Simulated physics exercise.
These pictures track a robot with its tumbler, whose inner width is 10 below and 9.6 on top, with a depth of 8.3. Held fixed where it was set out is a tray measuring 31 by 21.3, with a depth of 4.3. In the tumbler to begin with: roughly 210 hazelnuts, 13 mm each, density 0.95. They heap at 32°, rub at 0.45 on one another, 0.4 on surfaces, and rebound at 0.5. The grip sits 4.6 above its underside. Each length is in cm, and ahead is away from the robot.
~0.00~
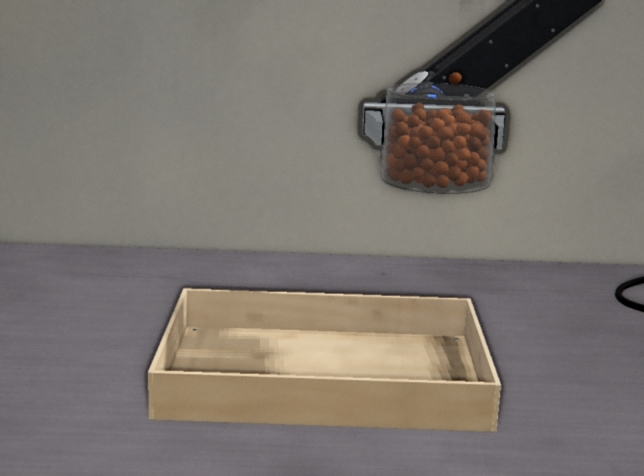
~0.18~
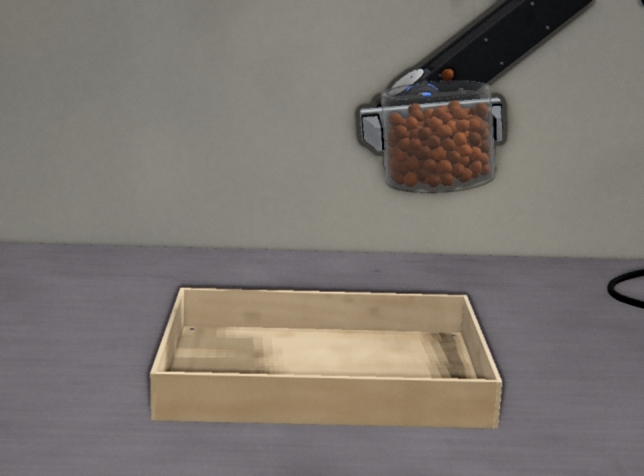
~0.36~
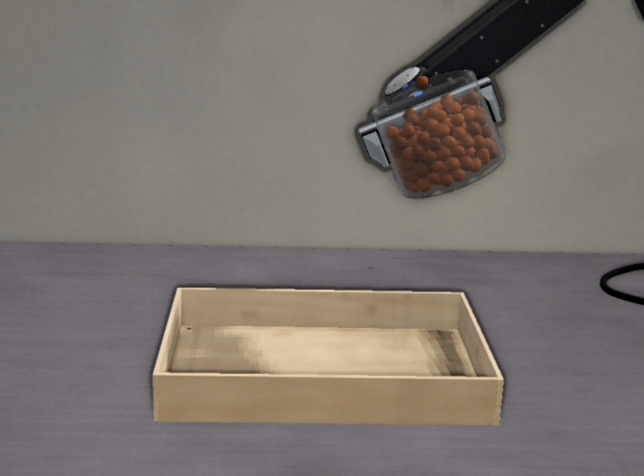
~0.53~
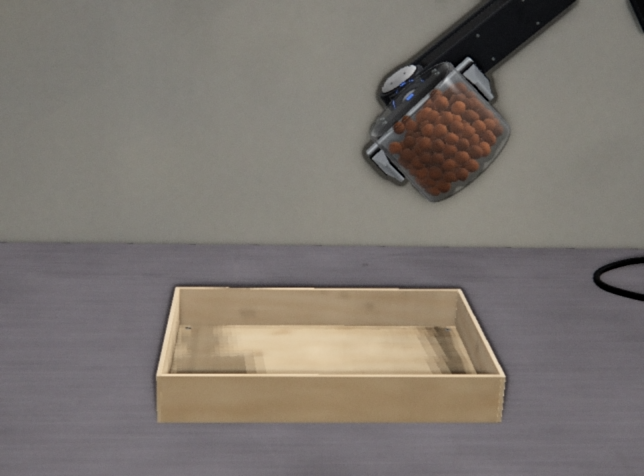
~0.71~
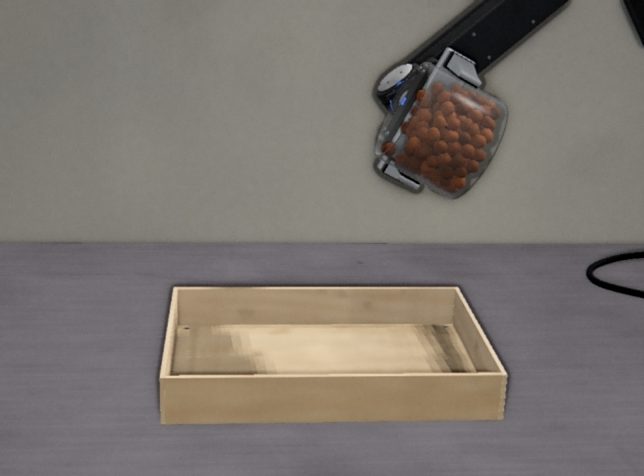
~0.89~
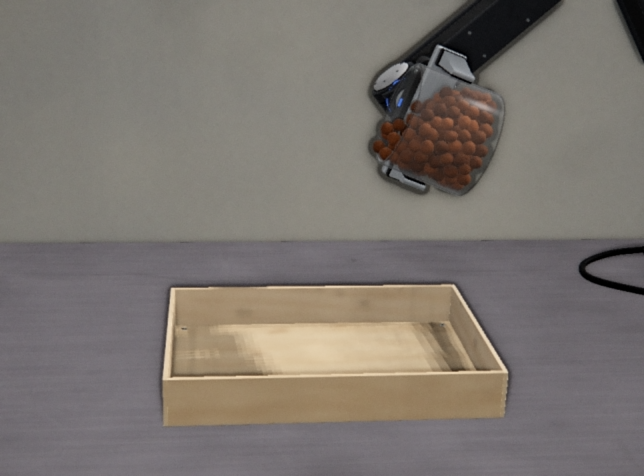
Above an open wooden tray, a robot arm steadily tilts a clear tumbler of hazelnuts leftward.
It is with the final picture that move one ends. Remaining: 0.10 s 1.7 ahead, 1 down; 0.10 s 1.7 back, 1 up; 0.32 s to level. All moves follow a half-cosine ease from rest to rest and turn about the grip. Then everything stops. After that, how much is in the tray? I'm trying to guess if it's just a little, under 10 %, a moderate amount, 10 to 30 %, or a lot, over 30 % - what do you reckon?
I reckon just a little.
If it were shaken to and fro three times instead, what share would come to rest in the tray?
15 per cent or so.
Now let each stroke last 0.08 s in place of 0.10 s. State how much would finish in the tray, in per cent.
About 10 per cent in that case.
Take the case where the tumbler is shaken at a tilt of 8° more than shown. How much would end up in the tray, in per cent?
In that case roughly 15 per cent.
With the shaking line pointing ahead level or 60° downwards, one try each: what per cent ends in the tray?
Some 10 and 0 per cent.
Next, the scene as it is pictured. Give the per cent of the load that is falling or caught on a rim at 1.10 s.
Logged share: Close to 2 per cent.
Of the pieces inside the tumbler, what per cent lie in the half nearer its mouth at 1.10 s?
Around 45 per cent of it.
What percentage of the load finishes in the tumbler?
95 %.
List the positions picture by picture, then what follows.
Tumbler middle at (438, 138), level; upper third of the load around (445, 128), from x 390 to 485, top at y 80; 209 in the tumbler, in the first picture.
Tumbler middle at (438, 136), tilted 7° forward; upper third of the load around (444, 126), from x 395 to 485, top at y 75, in the second picture.
Tumbler middle at (439, 135), tilted 24° forward; upper third of the load around (453, 123), from x 395 to 495, top at y 80, in the third picture.
Tumbler middle at (440, 133), tilted 45° forward; upper third of the load around (456, 117), from x 395 to 495, top at y 90, in the fourth picture.
Tumbler middle at (441, 131), tilted 62° forward; upper third of the load around (459, 111), from x 390 to 495, top at y 90, in the fifth picture.
Tumbler middle at (440, 130), tilted 69° forward; upper third of the load around (458, 112), from x 380 to 490, top at y 95; 209 in the tumbler, in the sixth picture.
By 1.10 s, tilted 69° forward, highest piece 28 above the table; 205 in the tumbler, 4 in flight or on a rim.
By 1.31 s, tilted 16° forward, highest piece 28 above the table; 197 in the tumbler, 9 in the tray, 3 in flight or on a rim.
By 1.61 s, level, highest piece 29 above the table; 197 in the tumbler, 12 in the tray.
By 2.66 s, level, highest piece 29 above the table; 197 in the tumbler, 12 in the tray.
Final count, 197 in the tumbler, 12 in the tray. That is 6 % in the tray.
